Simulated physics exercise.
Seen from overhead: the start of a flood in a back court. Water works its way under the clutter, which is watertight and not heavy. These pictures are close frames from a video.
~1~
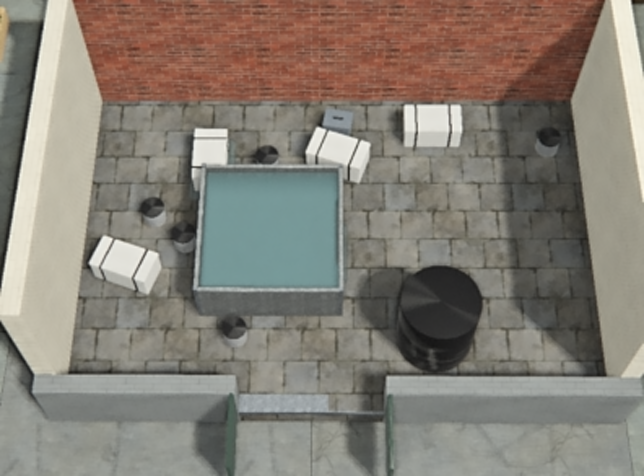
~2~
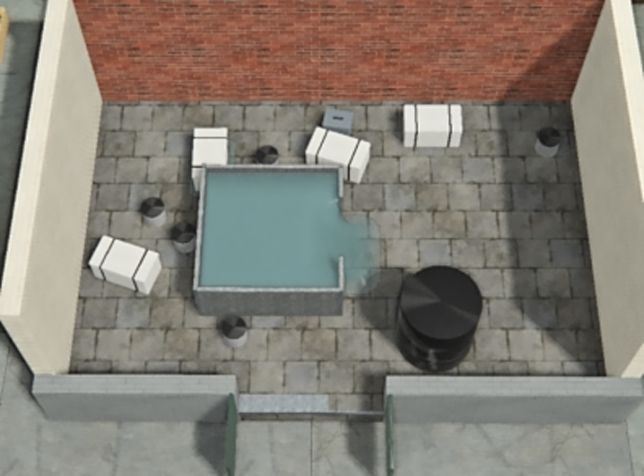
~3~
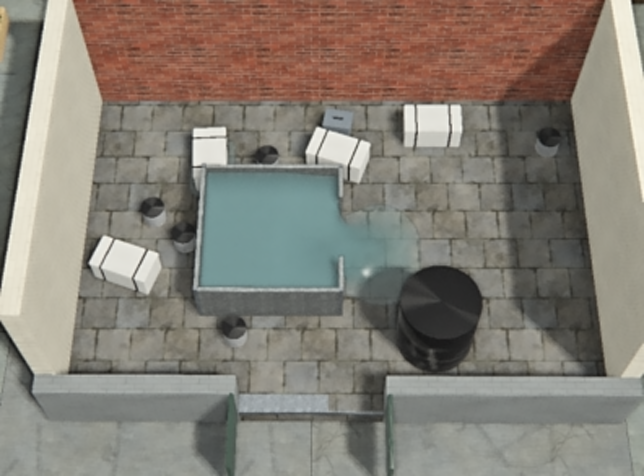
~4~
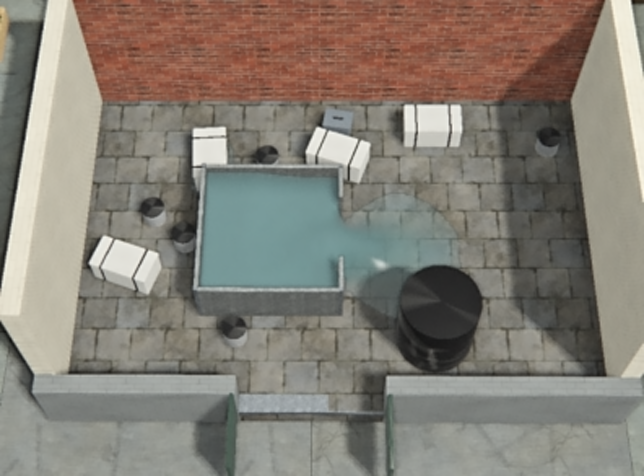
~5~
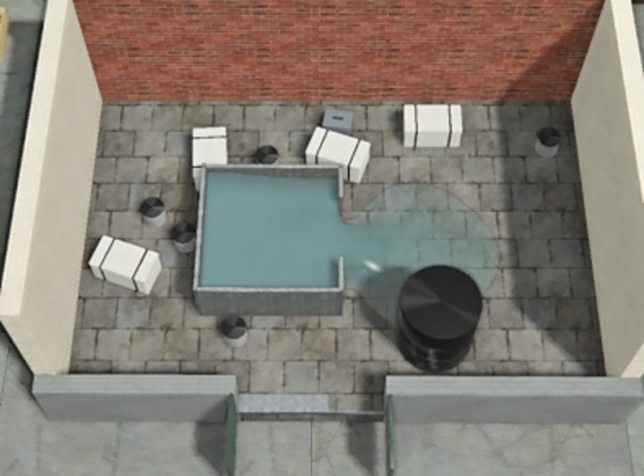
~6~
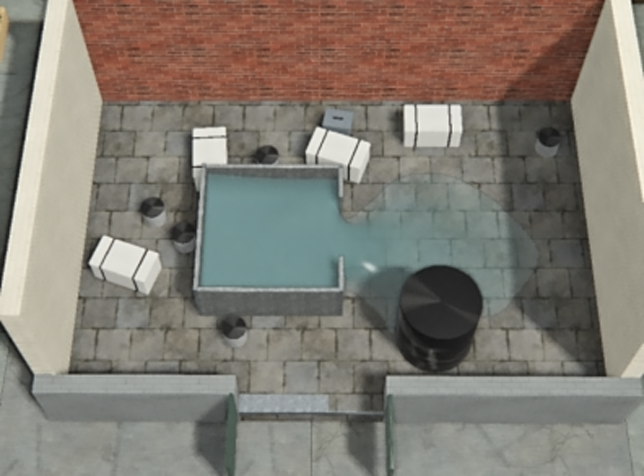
In this clip, seen from above, water bursts through the right side of a raised tank in a walled brick courtyard and spreads rightward across the paving around a large black cylinder, while the scattered white boxes stay still.
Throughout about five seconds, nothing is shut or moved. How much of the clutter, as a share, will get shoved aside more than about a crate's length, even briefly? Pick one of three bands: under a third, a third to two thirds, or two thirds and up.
Under a third.
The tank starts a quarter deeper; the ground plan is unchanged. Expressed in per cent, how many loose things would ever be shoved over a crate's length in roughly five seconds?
Near 50 per cent of the loose things.
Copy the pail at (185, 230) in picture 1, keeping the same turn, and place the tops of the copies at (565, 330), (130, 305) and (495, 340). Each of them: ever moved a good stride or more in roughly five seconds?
Copy one: Slides well clear; copy two: Barely shifts; copy three: Slides well clear.
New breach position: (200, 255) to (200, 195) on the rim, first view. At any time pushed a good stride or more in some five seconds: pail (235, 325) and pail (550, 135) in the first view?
The first one went the full distance, the second came up short.
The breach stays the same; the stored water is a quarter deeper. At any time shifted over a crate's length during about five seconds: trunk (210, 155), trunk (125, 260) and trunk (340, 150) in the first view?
Well, one by one: Not carried that far, not carried that far, carried that far.
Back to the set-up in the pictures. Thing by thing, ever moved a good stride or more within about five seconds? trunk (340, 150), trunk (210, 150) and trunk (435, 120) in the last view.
Working through them in turn, I get never that far off, never that far off, then shoved clear.
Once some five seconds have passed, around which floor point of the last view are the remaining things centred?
Centre of the remaining clutter: Around (247, 199).
A moment on, 0 of 10 are well off their spots; 0 afloat.
Next, 1 of 10 are well off their spots; 1 afloat.
Later, 1 of 10 are well off their spots; 1 afloat.
In the end, 3 of 10 are well off their spots, and 3 have been at some point; 2 afloat.
